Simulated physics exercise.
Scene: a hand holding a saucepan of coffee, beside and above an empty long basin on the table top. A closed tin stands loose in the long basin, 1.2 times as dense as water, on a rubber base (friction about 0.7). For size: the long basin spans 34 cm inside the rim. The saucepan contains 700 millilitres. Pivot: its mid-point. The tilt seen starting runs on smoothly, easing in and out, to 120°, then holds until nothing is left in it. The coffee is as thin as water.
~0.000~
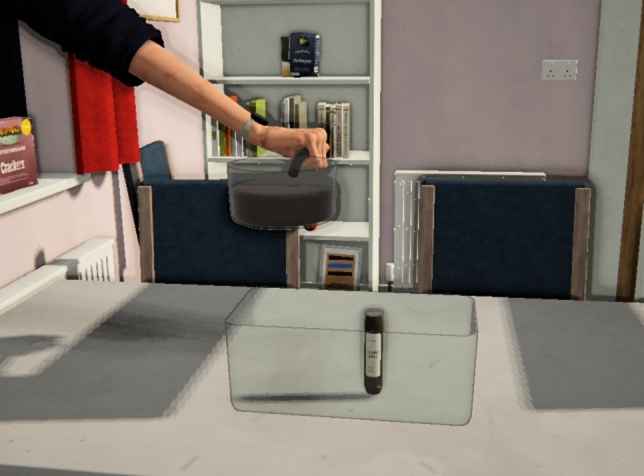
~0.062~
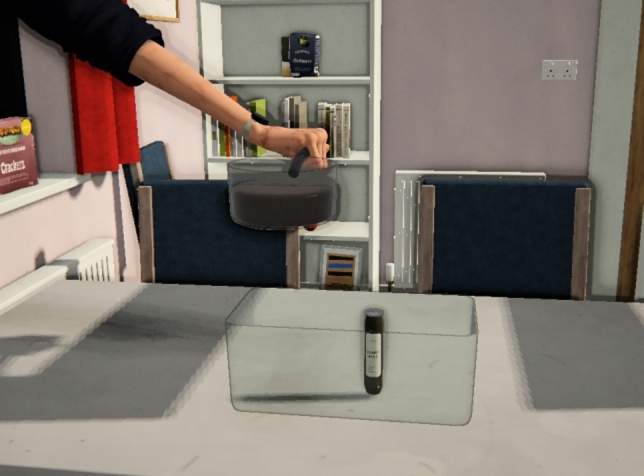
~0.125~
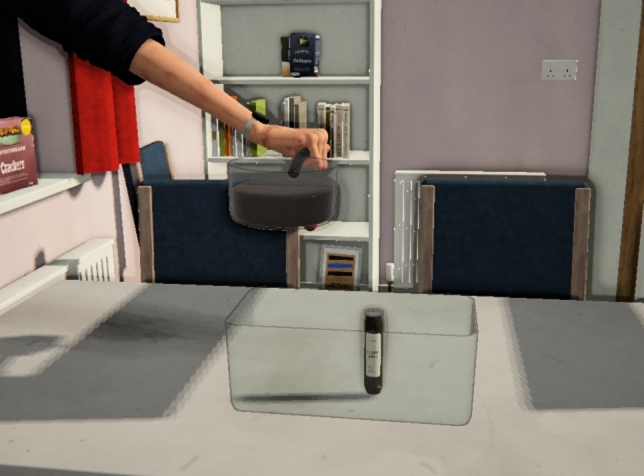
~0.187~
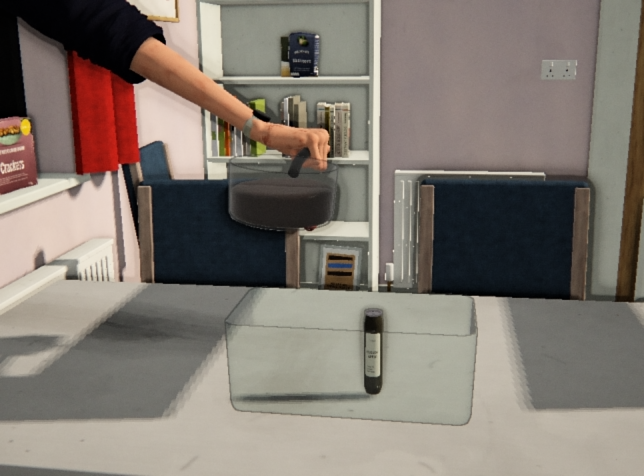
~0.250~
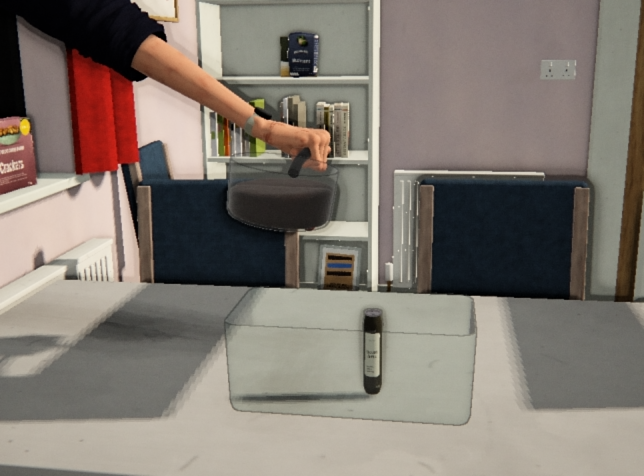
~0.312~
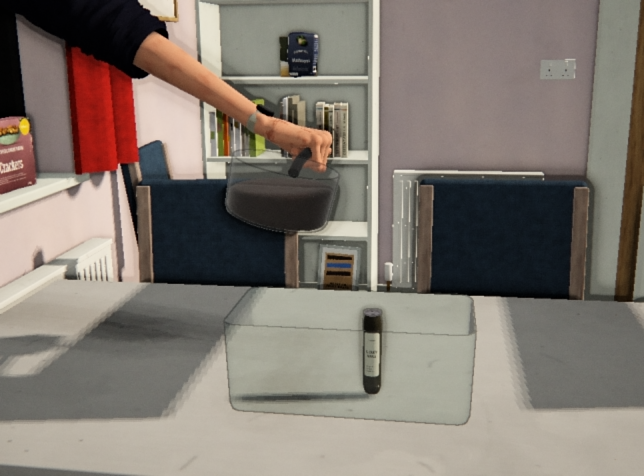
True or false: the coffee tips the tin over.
False.
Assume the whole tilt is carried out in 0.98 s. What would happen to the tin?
Well, the tin simply tips.
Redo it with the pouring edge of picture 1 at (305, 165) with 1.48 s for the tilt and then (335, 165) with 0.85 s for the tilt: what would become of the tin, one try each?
Trial 1 - tin stays standing; trial 2 - tin tips.
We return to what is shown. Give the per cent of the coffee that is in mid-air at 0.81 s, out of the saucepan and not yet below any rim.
Roughly 32 percent.
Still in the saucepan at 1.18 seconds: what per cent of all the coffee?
About 7 per cent.
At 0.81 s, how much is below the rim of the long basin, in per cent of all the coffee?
8 %, roughly.
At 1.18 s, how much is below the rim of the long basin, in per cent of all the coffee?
82 per cent or thereabouts.
By 0.81 s the tilt is 69° and 61 per cent is still to pour; the tin stands where it began.
By 1.18 s the tilt is 108° and 7 per cent is still to pour; the tin stands where it began.
By 1.56 s the tilt is 120° and 0 per cent is still to pour; the tin stands where it began.
By 1.98 s the tilt is 120° and 0 per cent is still to pour; the tin stands where it began.
At rest the tin stands where it began.
